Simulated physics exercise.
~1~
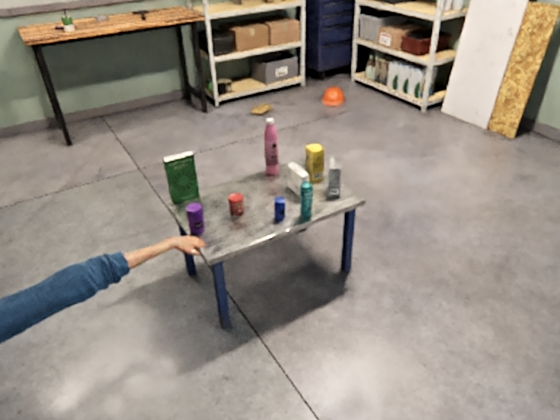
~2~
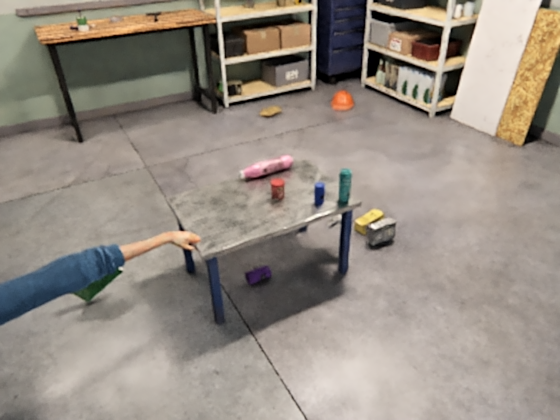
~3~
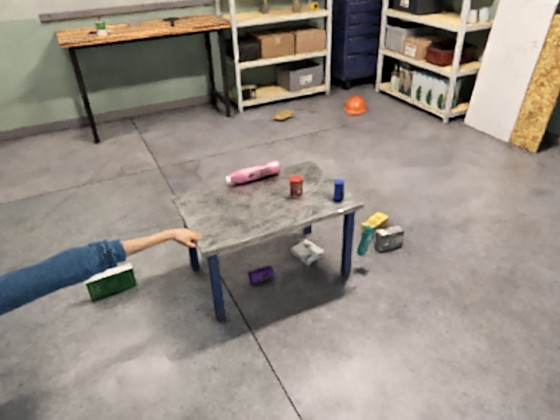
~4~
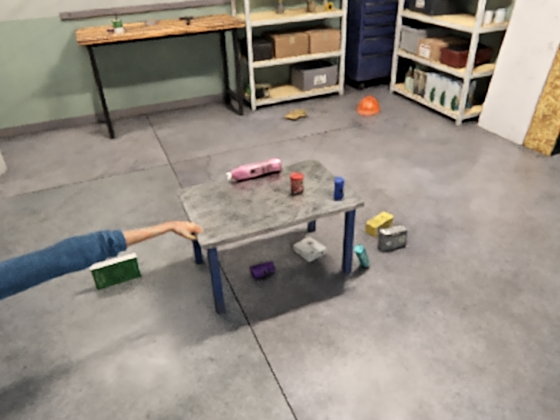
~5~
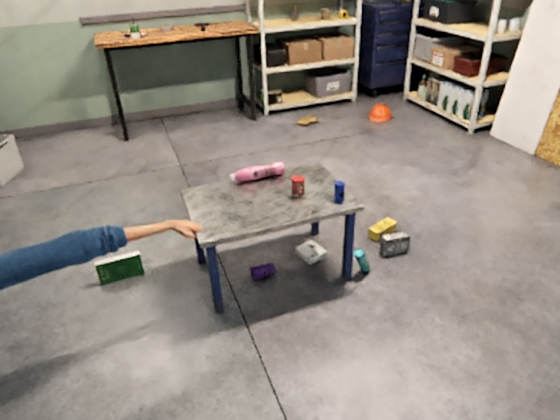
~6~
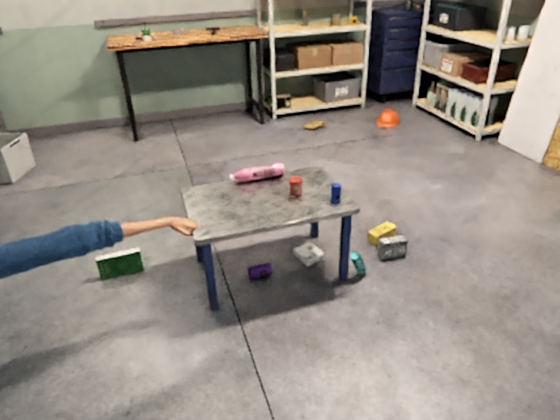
In a workshop with a grey concrete floor, seen from slightly above as the view drifts a little sideways, a low table with blue legs stands before shelves and a workbench. A blue-sleeved arm reaches in from the left, its hand at the table's edge, beside a crowd of colourful containers and a green book. The table jolts, and the book, purple jar, grey and white packets and yellow carton tumble to the floor while the pink bottle topples. The turquoise can then drops off the right side. Finally the pink bottle lies on the tabletop near the upright red tin and blue shaker, with the rest scattered below.
